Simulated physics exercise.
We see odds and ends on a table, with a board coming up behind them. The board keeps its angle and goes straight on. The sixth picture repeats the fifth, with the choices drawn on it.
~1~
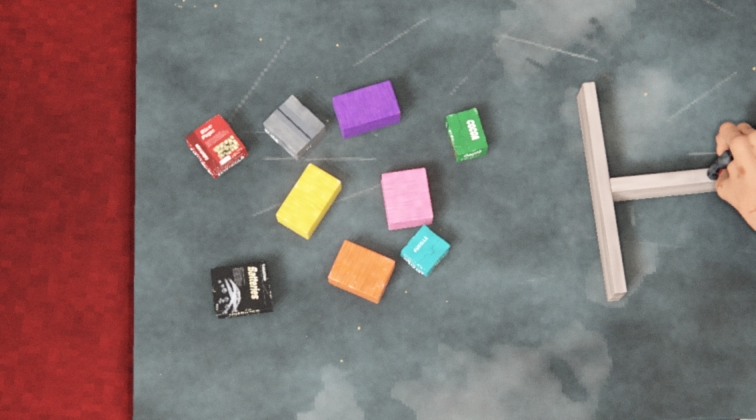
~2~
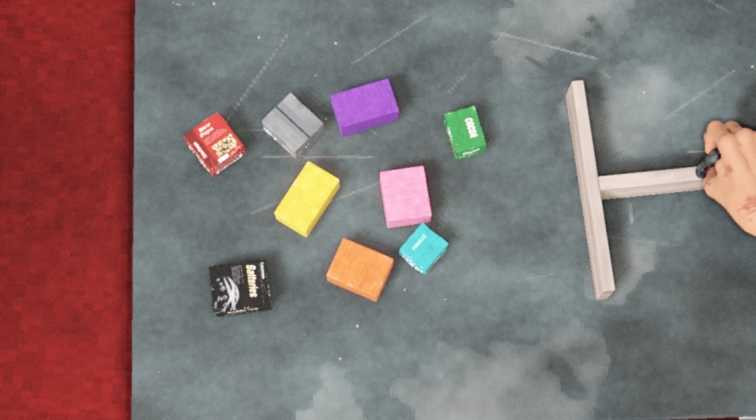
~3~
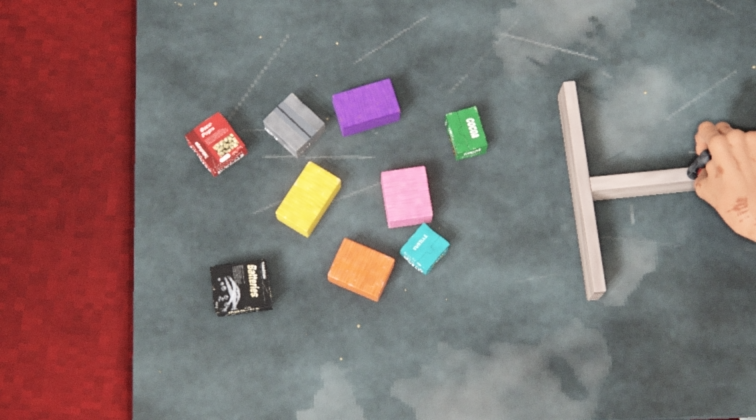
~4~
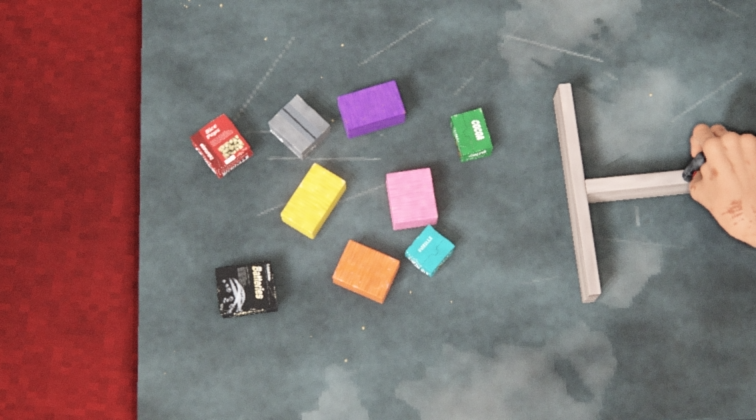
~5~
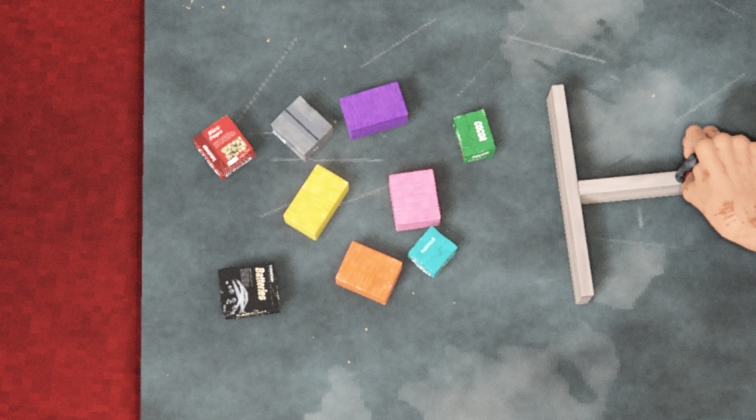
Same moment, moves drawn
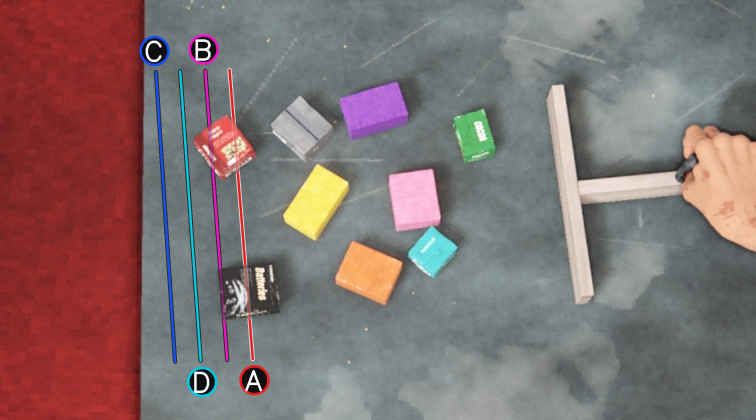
A wooden T-shaped board, held by a hand at the right, slid slowly a short way left toward a scattering of colourful blocks and small boxes, which stayed where they were on the table.
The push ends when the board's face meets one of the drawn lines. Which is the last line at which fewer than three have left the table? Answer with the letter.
At B, and not beyond.
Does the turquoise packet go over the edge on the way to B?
By then, no.
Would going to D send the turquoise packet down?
No.
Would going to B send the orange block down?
By then, no.
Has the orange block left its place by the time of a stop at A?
Yes.
On the marked copy, A at (241, 210); B at (216, 211); C at (165, 212); D at (190, 212).
With B. Early on, board (445, 192); purple block (363, 110); turquoise packet (418, 254).
Further on, board (315, 196); red packet (169, 165); grey box (189, 117).
At the end, board (217, 199); grey box over the edge; black box over the edge; two fallen.
As for the rest, A is within the limit but short; C drops seven; D drops four.
